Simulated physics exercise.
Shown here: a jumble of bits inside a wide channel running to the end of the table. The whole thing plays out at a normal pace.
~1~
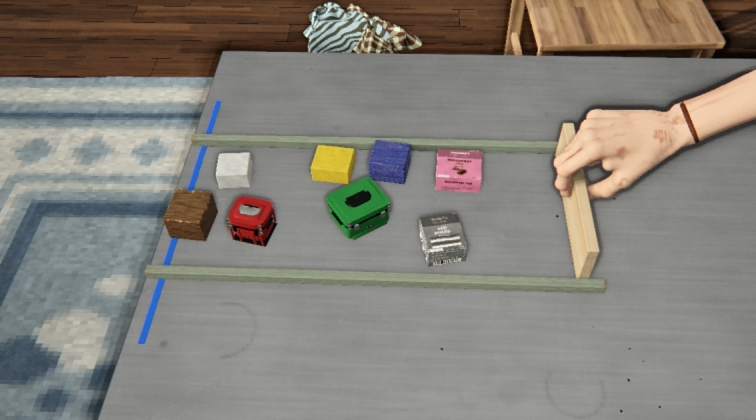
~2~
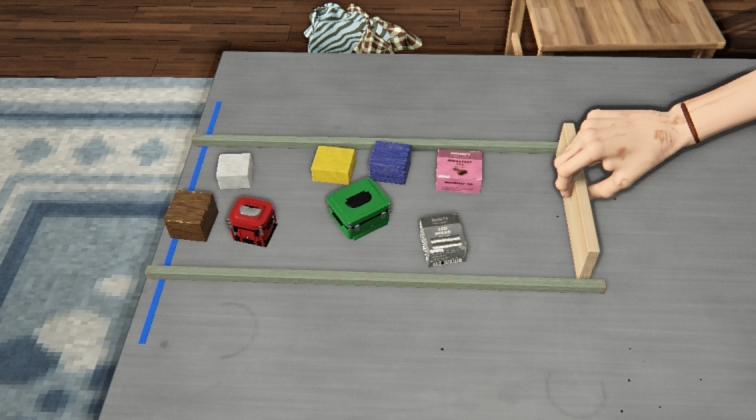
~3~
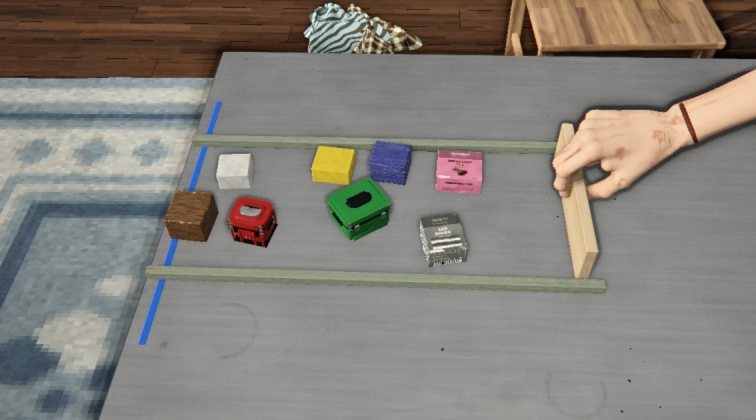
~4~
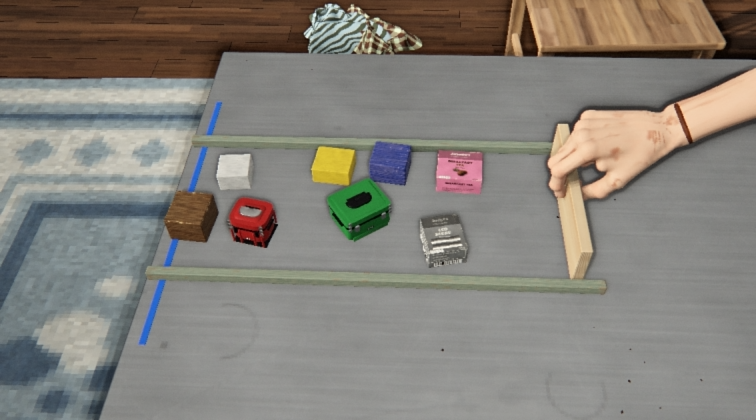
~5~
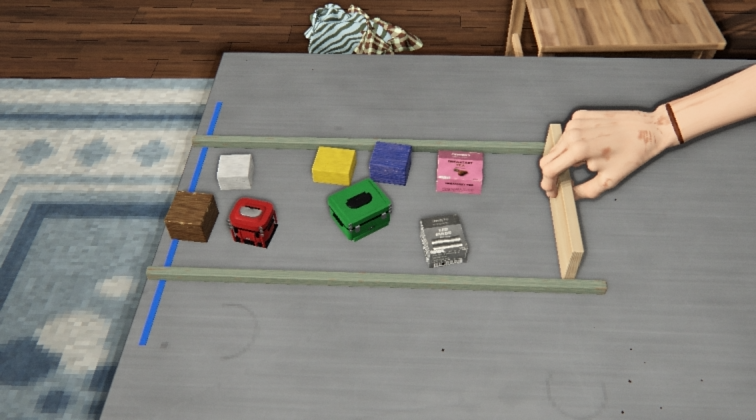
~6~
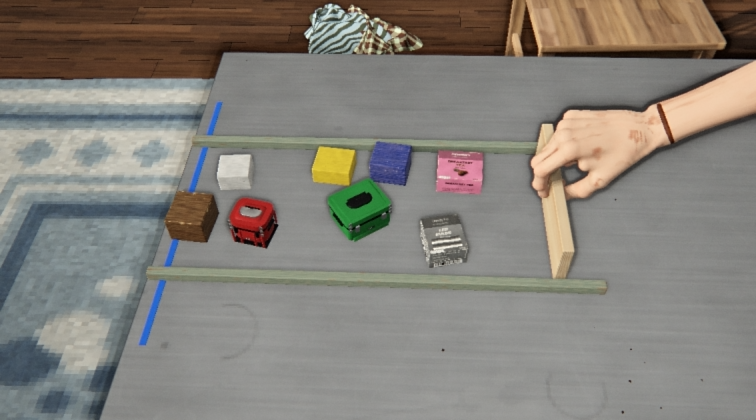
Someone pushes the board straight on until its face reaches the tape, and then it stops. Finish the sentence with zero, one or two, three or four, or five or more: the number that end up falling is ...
The number that end up falling is five or more.
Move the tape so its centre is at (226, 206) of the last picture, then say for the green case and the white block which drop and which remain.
Here the green case hangs on, the white block slides off.
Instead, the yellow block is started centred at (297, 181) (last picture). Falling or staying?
In the end the yellow block ends up off.
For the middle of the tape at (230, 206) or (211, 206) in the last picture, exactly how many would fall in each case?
In the first try the count is 4, and in the second it is 5.
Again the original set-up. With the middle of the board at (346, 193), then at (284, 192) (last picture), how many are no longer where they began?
The first number is 6, the next one 8.
Soon after, none off yet; brown block at rest near (192, 217); white block at rest near (236, 172); red case at rest near (254, 222).
After that, none off yet; brown block at rest near (192, 217); white block displaced well along near (175, 170); red case displaced a little near (232, 227).
In the end, the number that fall off is five or more; gone, pink box, grey box, blue block, green case, yellow block, red case, white block and brown block.
